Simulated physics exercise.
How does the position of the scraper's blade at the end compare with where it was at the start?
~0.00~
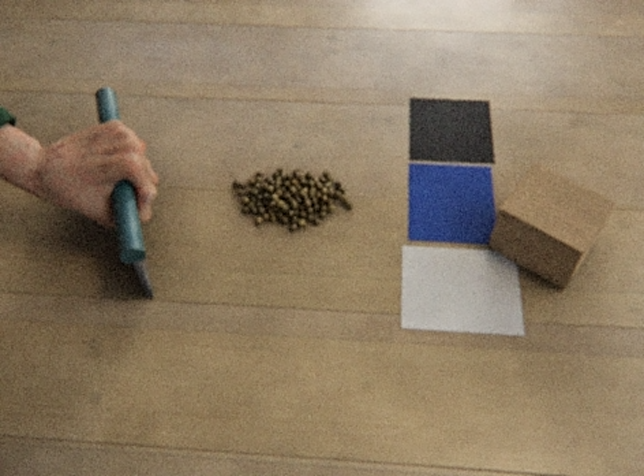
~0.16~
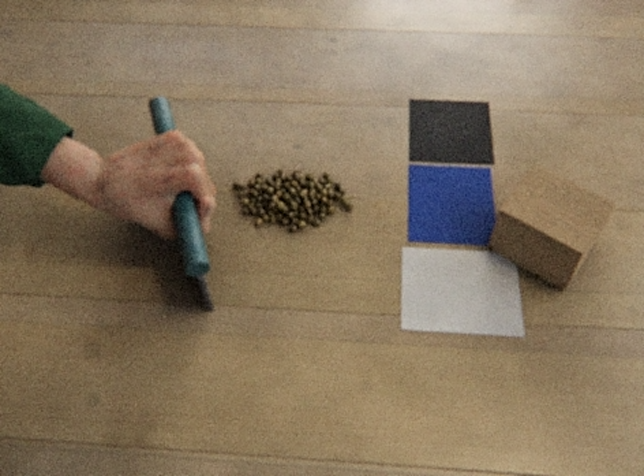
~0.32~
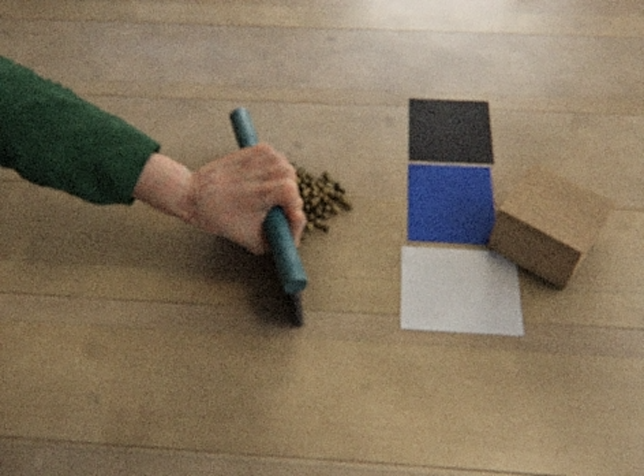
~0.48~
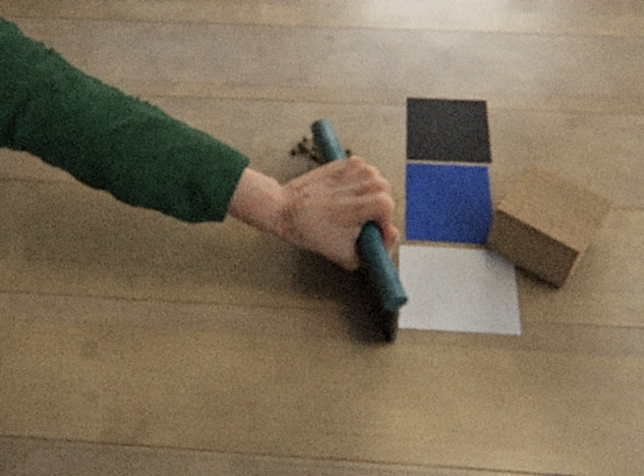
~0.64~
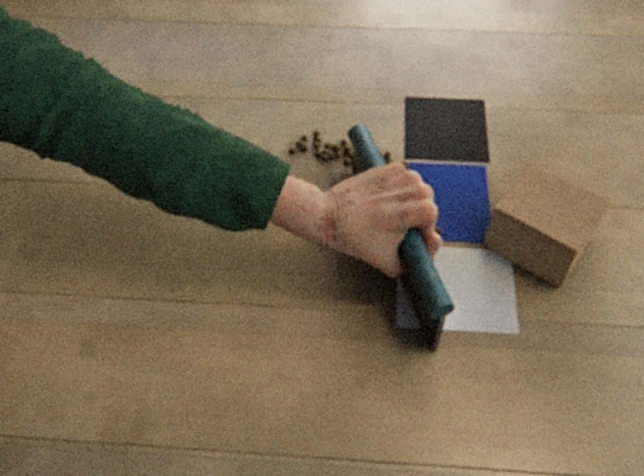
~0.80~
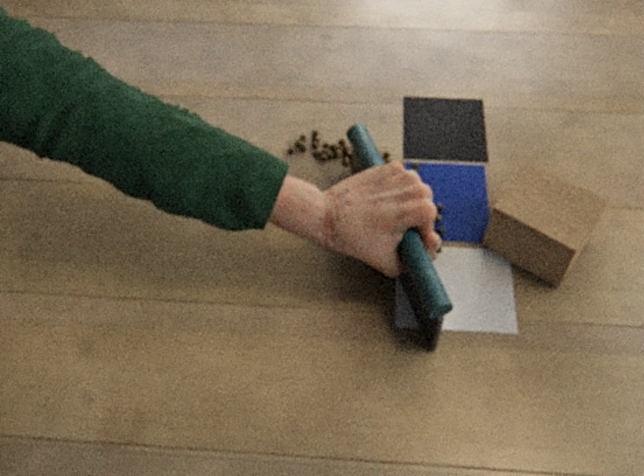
At the start the blade is on bare wood at the far left, to the left of the heap of lentils. By the end it has moved well to the right and slightly nearer the viewer, and rests over the white sheet.
